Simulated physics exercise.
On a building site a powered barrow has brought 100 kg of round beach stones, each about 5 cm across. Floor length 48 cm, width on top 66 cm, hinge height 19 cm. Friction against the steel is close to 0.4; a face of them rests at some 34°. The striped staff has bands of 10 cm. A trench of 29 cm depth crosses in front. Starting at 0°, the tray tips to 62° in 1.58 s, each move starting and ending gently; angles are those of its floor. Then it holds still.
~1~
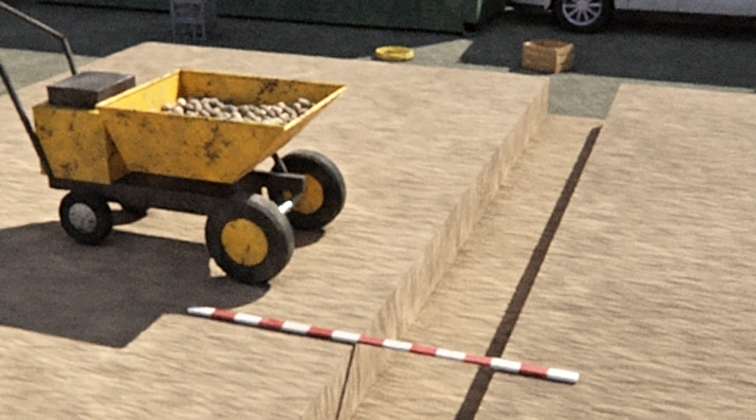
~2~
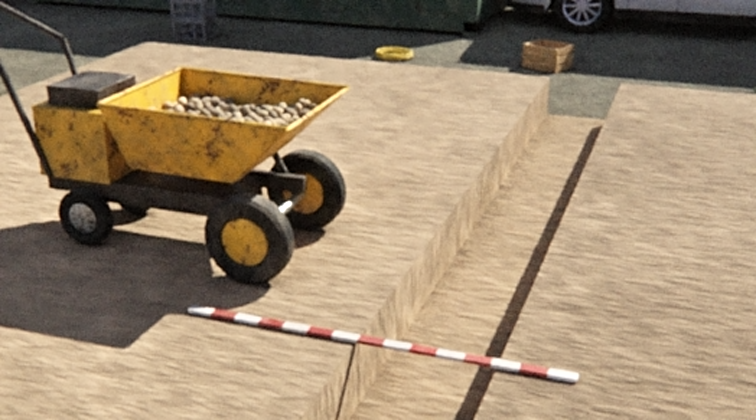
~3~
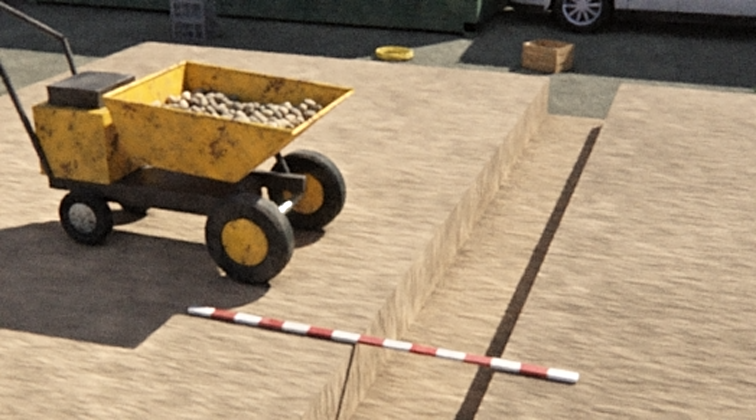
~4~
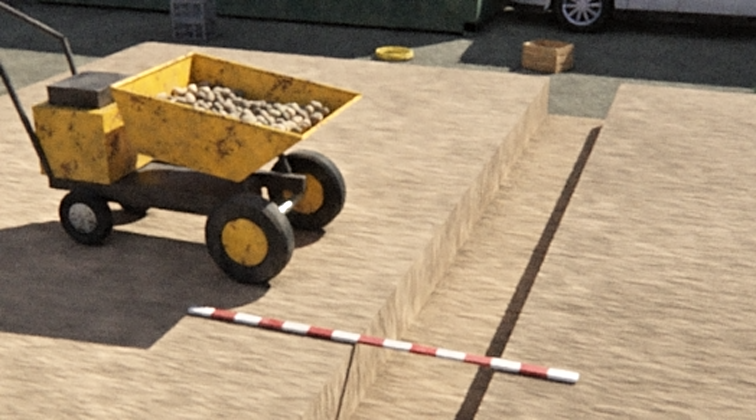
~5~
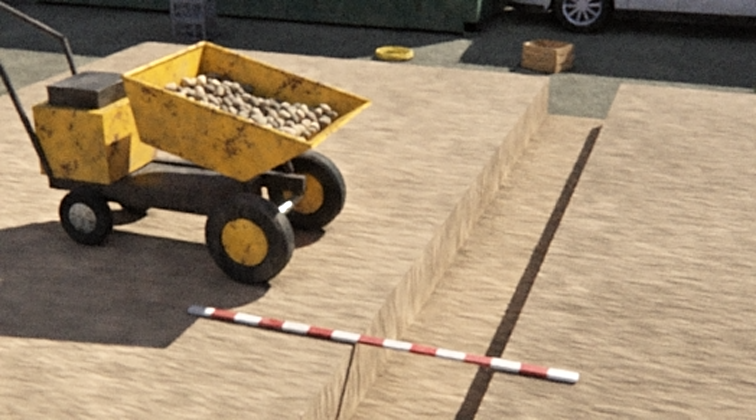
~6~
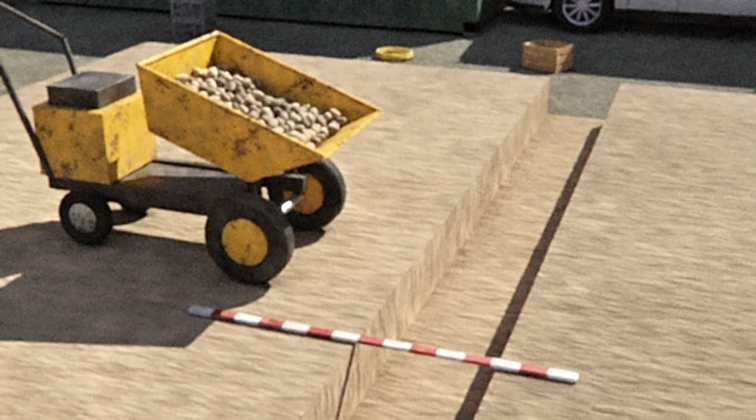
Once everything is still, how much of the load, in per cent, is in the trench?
Close to 100 in a hundred.
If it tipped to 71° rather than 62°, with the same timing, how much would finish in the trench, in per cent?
In that case some 100 per cent.
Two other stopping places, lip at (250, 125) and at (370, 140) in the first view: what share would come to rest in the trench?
Near 85 per cent from the first place, 65 from the second.
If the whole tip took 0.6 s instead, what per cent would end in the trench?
In that case some 100 per cent.
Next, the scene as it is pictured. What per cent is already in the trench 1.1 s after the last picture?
About 45 per cent by then.
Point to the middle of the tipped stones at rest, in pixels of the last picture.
Their middle is at about (469, 333).
Then, 0.6 s after the last picture the floor is at 52°, 100 % in the tray; the foremost stones are at (372, 190).
Then, 1.1 s after the last picture the floor is at 62°, 53 % in the tray, 1 % short of the trench, 46 % in the trench; the foremost stones are at (494, 337).
Then, 1.4 s after the last picture the floor is at 62°, 19 % in the tray, 1 % short of the trench, 80 % in the trench; the foremost stones are at (528, 325).
Then, 3.4 s after the last picture the floor is at 62°, 0 % in the tray, 100 % in the trench; the foremost stones are at (520, 345).
